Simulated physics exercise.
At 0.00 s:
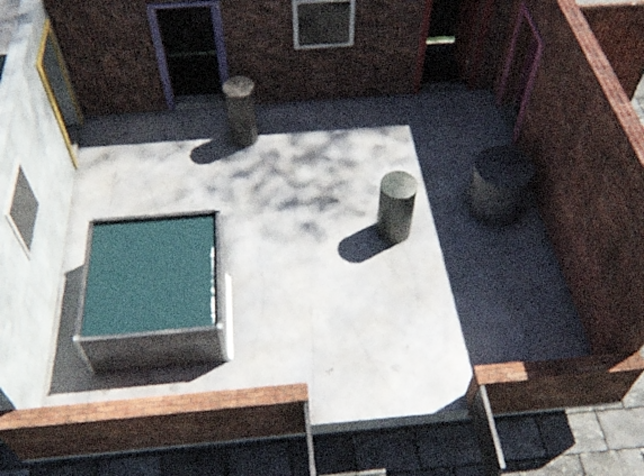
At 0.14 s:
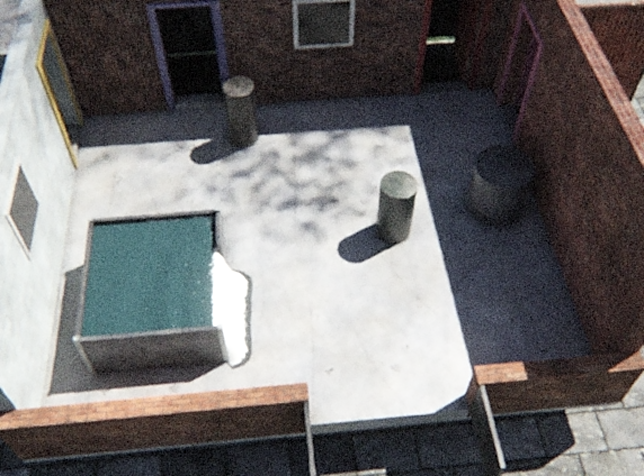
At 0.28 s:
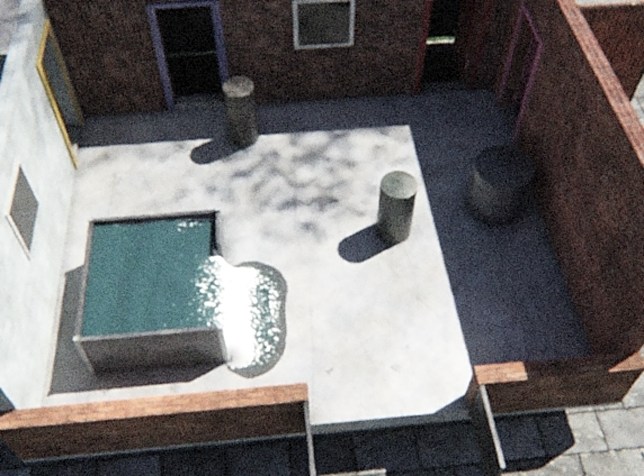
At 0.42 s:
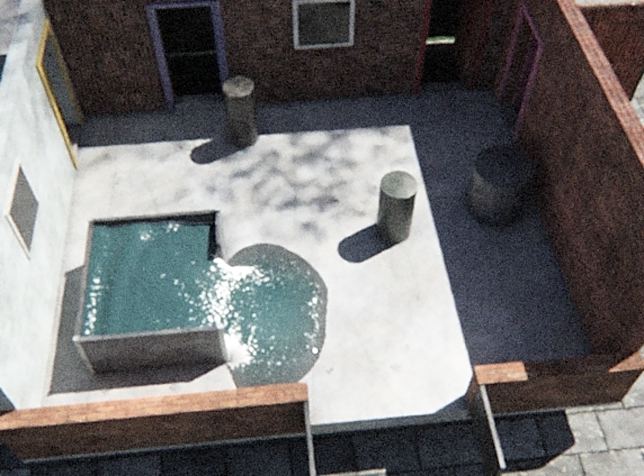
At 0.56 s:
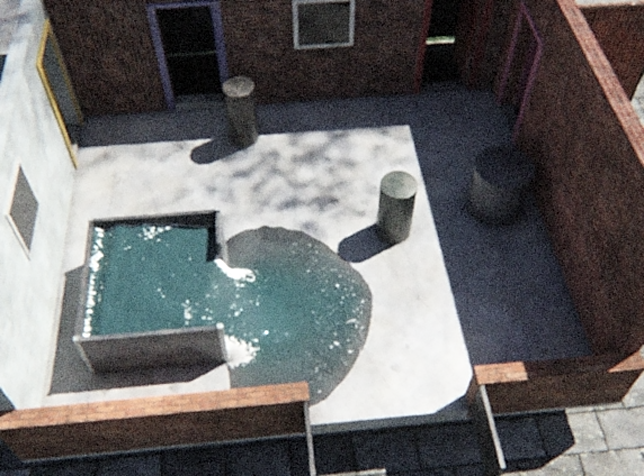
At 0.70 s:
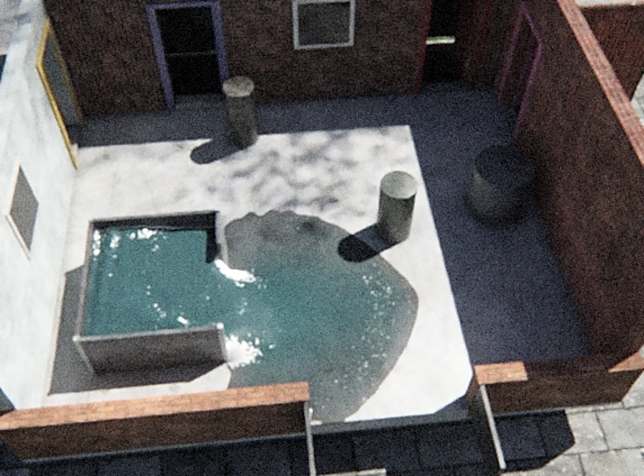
Teal water bursting from the right side of a square tank and spreading rightward across the pale floor of a walled yard.
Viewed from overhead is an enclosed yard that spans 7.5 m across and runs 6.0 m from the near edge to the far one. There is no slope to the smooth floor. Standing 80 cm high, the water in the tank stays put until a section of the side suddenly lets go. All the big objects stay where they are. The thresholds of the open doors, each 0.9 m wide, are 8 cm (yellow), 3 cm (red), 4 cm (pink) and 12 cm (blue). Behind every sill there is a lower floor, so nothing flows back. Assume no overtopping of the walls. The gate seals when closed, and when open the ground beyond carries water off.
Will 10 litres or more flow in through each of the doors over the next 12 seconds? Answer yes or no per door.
Yellow door: No, red door: Yes, pink door: Yes, blue door: No.
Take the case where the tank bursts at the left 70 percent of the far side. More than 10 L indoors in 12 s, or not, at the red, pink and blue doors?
Log - red: Threshold topped, pink: Threshold topped, blue: Threshold topped.
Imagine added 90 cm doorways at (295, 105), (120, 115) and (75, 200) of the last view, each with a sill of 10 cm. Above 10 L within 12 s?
In sequence the answers are less than that, less than that and less than that.
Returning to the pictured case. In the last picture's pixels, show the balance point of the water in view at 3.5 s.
The water's centre sits at about (364, 281).
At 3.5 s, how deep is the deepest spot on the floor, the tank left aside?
About 28 cm.
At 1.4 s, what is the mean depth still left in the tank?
Roughly 43 cm on average.
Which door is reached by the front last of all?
That would be the yellow door.
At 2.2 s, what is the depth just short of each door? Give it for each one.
In cm: Yellow 0, red 0, pink 0, blue 0.
After 1.4 s water covers 35 % of the floor and is deepest (39 cm) near (232, 331); yellow door not reached, red door not reached, pink door not reached, blue door not reached.
After 2.2 s water covers 40 % of the floor and is deepest (42 cm) near (582, 381); yellow door not reached, red door not reached, pink door not reached, blue door not reached.
After 3.5 s water covers 55 % of the floor and is deepest (28 cm) near (505, 228); yellow door not reached, red door 6 cm at the sill, 2 L in, pink door 3 cm at the sill, 0 L in, blue door not reached.
After 7.0 s water covers 65 % of the floor and is deepest (10 cm) near (367, 119); yellow door not reached, red door 9 cm at the sill, 91 L in, pink door 7 cm at the sill, 5 L in, blue door 2 cm at the sill, 0 L in.
After 12.0 s water covers 95 % of the floor and is deepest (7 cm) near (379, 125); yellow door 5 cm at the sill, 0 L in, red door 6 cm at the sill, 137 L in, pink door 5 cm at the sill, 32 L in, blue door 3 cm at the sill, 0 L in.
